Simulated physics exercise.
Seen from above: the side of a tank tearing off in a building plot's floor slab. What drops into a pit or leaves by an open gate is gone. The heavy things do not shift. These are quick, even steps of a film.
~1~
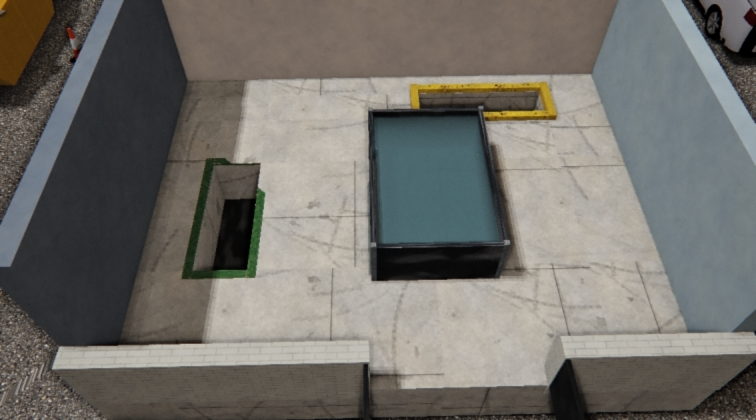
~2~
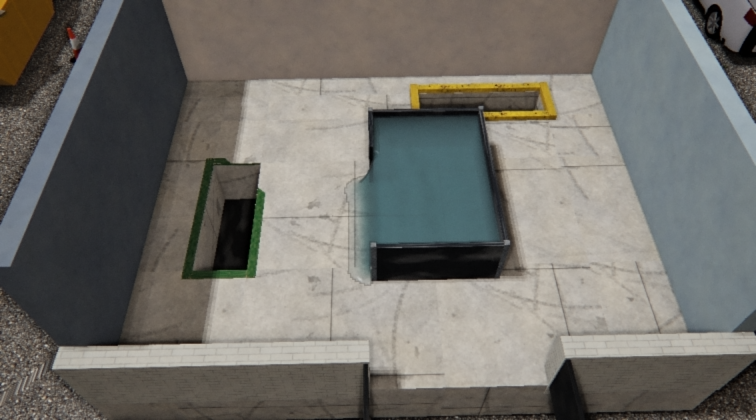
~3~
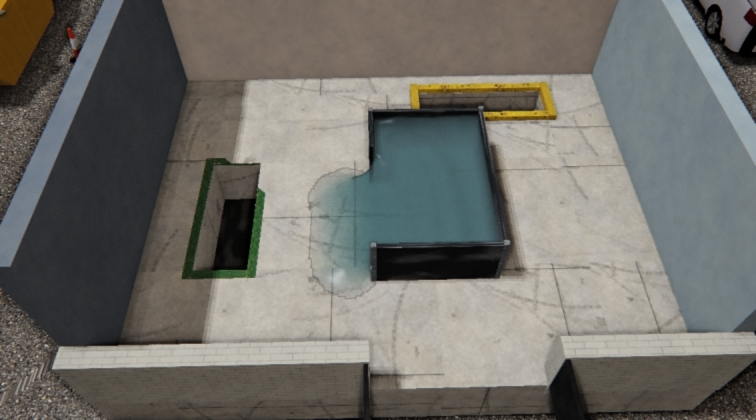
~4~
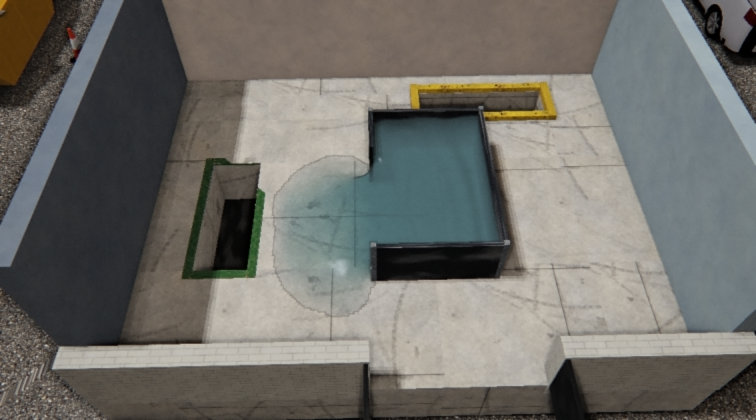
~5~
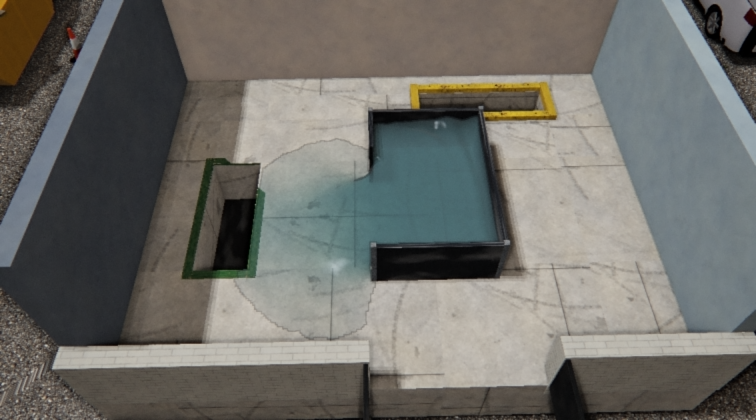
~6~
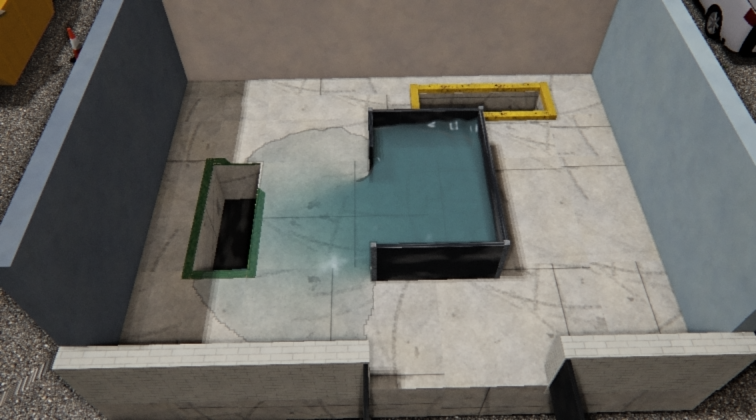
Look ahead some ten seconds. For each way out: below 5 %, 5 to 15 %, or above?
One by one: The gate takes under 5 %; the green pit takes over 15 %; the yellow pit takes under 5 %.
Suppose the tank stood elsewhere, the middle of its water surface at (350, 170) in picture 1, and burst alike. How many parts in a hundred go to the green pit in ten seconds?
Parts in a hundred: Green 85.
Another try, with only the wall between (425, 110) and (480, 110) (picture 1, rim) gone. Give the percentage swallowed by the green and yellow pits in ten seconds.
Parts in a hundred: Green 4, yellow 50.
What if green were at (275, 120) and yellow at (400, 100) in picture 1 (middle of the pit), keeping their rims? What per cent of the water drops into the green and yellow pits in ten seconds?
In per cent: Green 45, yellow 0.
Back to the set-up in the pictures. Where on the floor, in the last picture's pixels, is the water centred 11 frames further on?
At about (348, 237).
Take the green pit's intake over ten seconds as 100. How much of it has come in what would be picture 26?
Roughly 65 per cent.
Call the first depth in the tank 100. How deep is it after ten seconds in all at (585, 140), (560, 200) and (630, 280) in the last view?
Roughly 0, 0 and 0 per cent, in turn.
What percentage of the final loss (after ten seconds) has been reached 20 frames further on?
Roughly 65 per cent.
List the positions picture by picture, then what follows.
The first frame shows the open tank at (432, 175) is whole and still.
In the second frame, water pours out at (375, 215) and has run to (359, 181).
In the third frame, the front is at (330, 178), out from the gap at (375, 218).
In the fourth frame, the front is at (296, 179), out from the gap at (375, 218).
In the fifth frame, the front is at (241, 277), out from the gap at (375, 219).
In the sixth frame, the front is at (203, 282), out from the gap at (375, 219).
A moment on, water covers 25 % of the floor; the gate 0 %, the green pit 18 %, the yellow pit 0 %.
Next, water covers 25 % of the floor; the gate 0 %, the green pit 31 %, the yellow pit 0 %.
Then, water covers 35 % of the floor; the gate 0 %, the green pit 45 %, the yellow pit 0 %.
Later, water covers 45 % of the floor; the gate 0 %, the green pit 60 %, the yellow pit 0 %.
In the end, water covers 65 % of the floor; the gate 1 %, the green pit 70 %, the yellow pit 0 %.
